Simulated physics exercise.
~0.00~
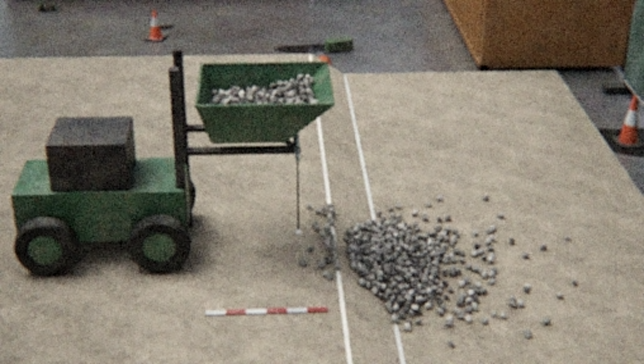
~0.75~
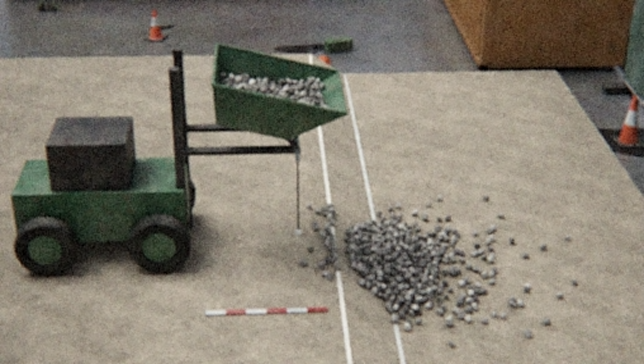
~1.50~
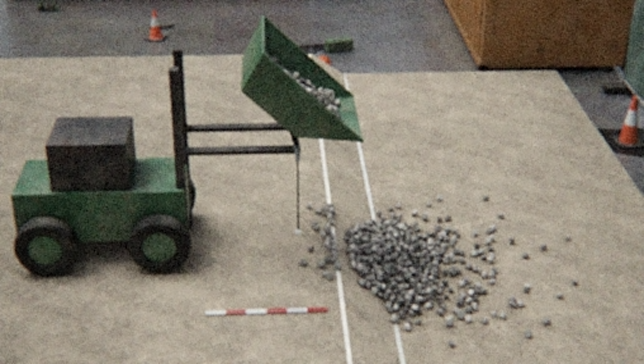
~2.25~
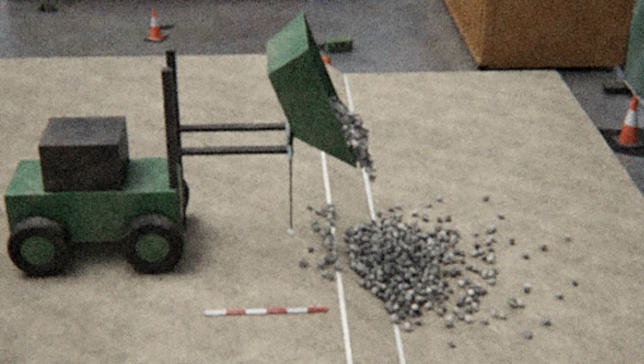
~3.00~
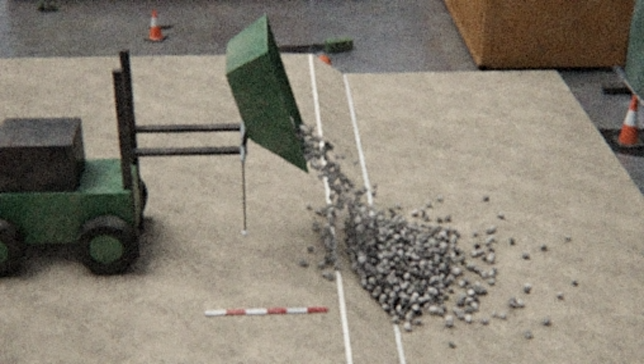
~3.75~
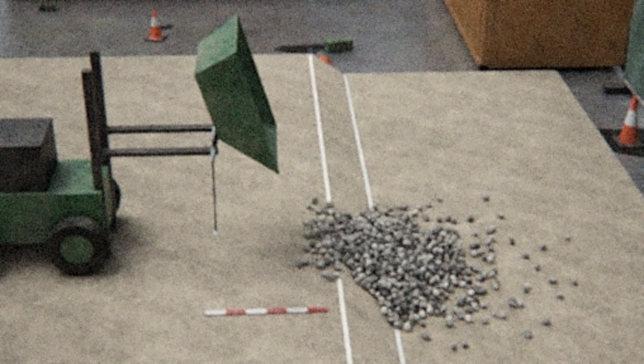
On a sandy floor crossed by white lines, a green forklift tipped its raised skip steeply to the right, then backed away to the left as grey stones poured onto the pile already lying there, until the skip hung empty and still tilted.
